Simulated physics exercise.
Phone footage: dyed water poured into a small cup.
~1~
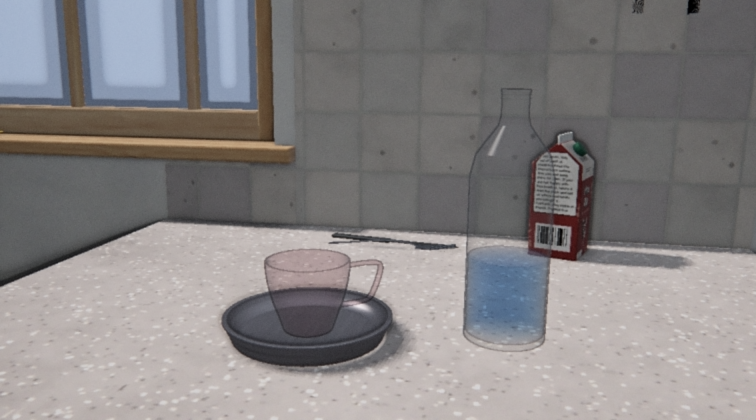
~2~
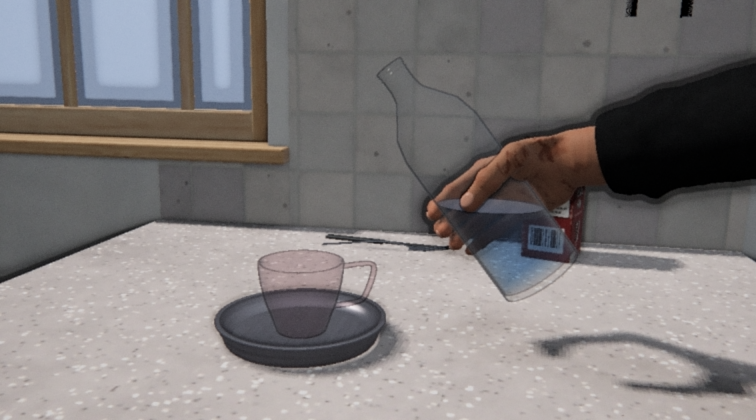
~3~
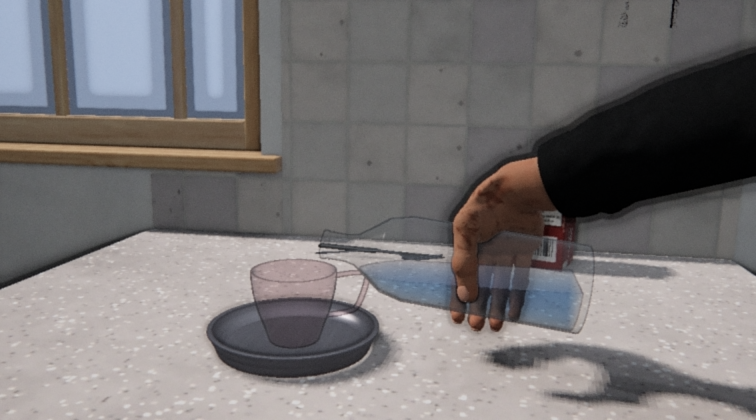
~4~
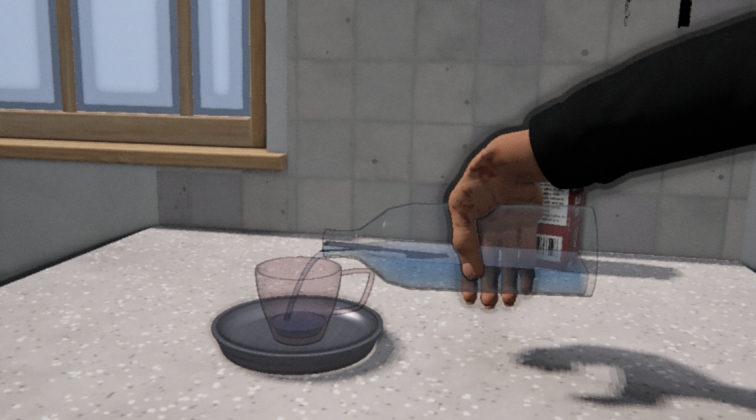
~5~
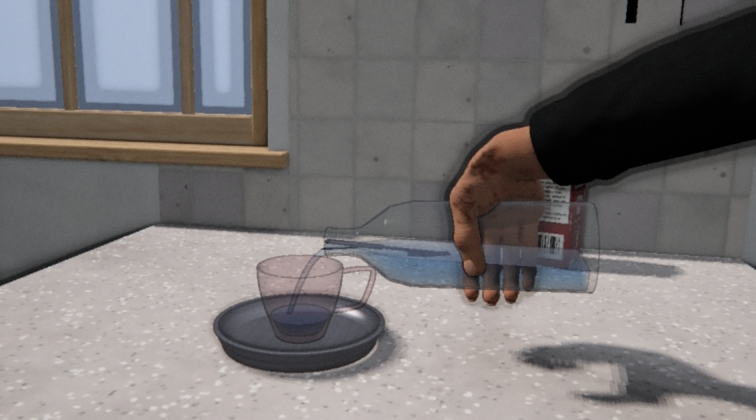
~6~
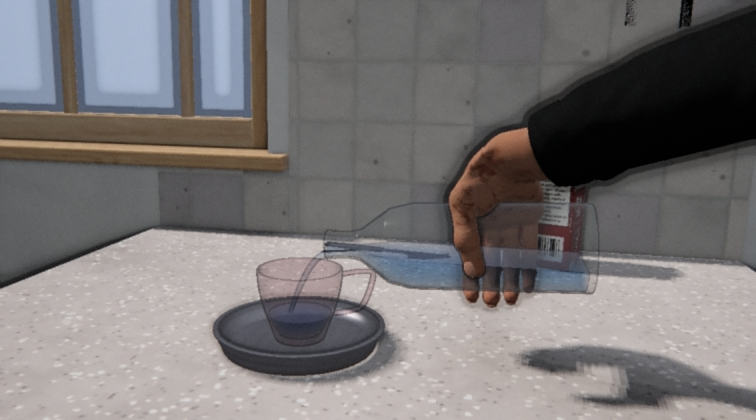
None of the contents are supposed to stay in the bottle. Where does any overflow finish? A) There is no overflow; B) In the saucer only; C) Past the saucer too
Answer: B.
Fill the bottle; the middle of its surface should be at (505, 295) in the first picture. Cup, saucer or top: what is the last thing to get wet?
Outcome: No overflow.
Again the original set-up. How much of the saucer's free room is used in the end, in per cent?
I'd put it at some 50 per cent.
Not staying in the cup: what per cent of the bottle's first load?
30 %, more or less.
A moment on, the cup is nearly full; the saucer is dry.
Further on, the cup is full to the brim; the saucer is wet, with room to spare.
When it is over, the cup is full to the brim; the saucer is wet, with room to spare.
